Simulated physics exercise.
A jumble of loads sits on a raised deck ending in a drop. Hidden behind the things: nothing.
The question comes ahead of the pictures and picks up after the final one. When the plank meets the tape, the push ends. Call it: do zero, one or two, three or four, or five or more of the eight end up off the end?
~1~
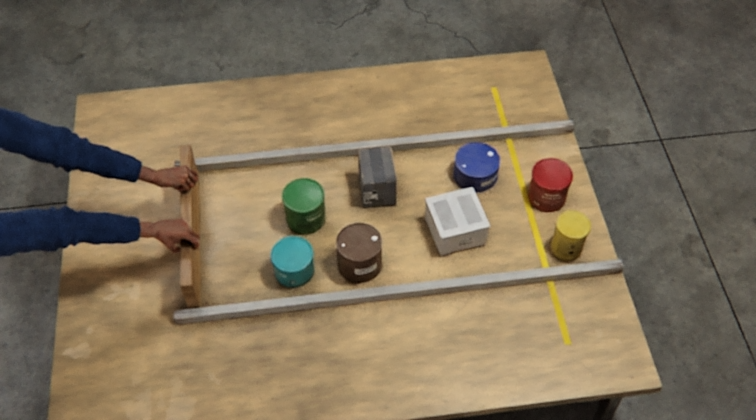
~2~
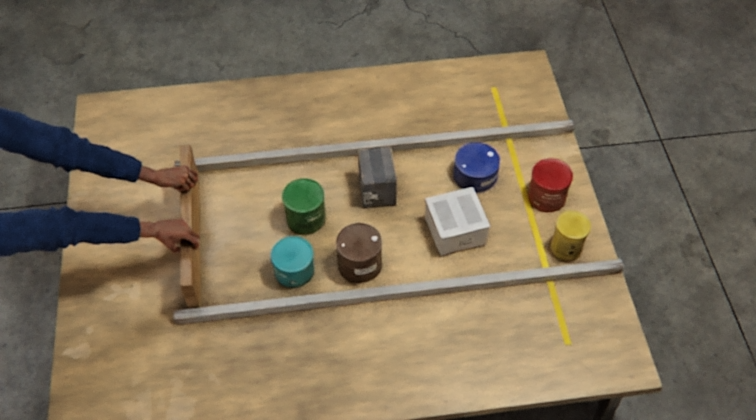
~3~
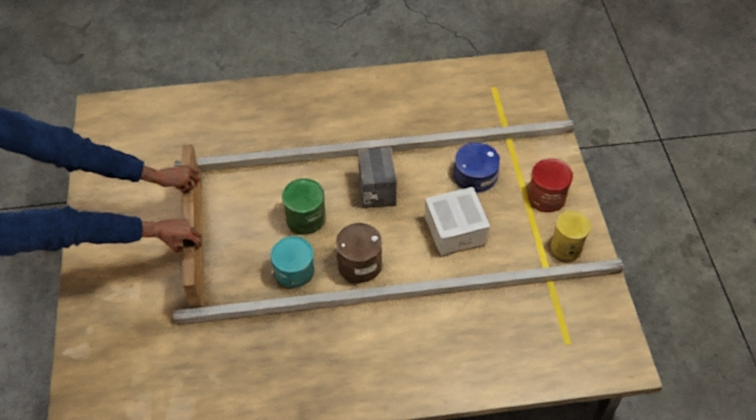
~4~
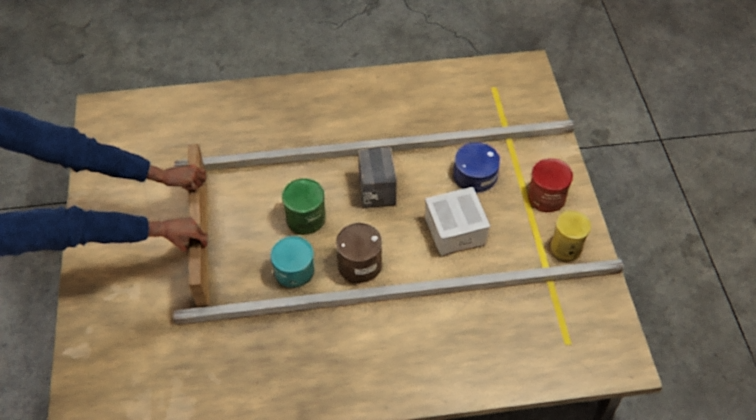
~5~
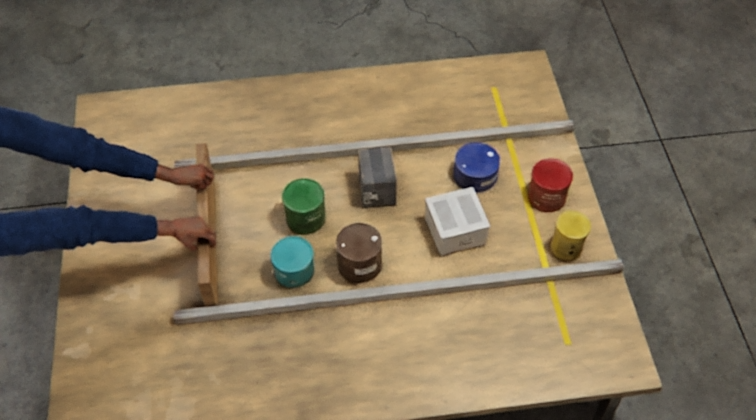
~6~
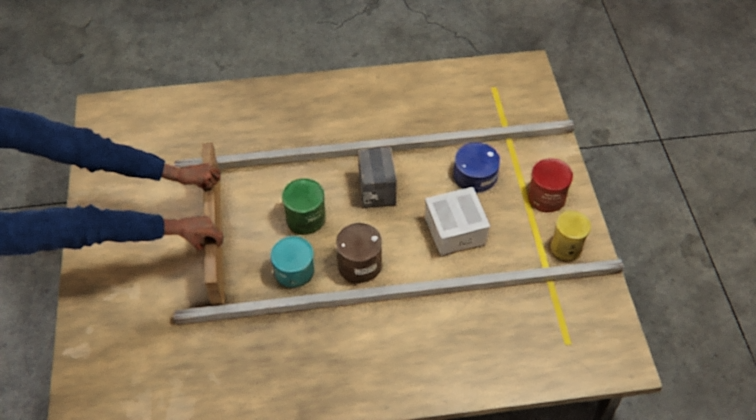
One or two end up off it.
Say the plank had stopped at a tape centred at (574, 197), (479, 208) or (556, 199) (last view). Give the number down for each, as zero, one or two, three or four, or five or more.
Well, it comes out as at least five, none and five or more, in that order.
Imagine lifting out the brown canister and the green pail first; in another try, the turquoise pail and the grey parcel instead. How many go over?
Taking the two tries in turn, it comes to 1 and 1.
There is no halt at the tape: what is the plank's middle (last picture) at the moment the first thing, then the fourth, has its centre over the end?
I'd put it close to (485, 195) and later close to (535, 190).
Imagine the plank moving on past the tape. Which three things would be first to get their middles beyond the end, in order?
Red pail, yellow pail, blue canister.
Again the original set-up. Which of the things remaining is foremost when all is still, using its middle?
Answer: The blue canister.
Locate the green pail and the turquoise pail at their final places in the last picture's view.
You'll see the green pail at (547, 182), with the turquoise pail at (560, 234).
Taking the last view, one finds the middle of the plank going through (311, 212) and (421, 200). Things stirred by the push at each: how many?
So far 3, and 6 at the second.
Soon after, none off yet; yellow pail at rest near (570, 236); red pail at rest near (550, 186); blue canister at rest near (476, 167).
At rest, the number that fall off is one or two; fallen, red pail and yellow pail.
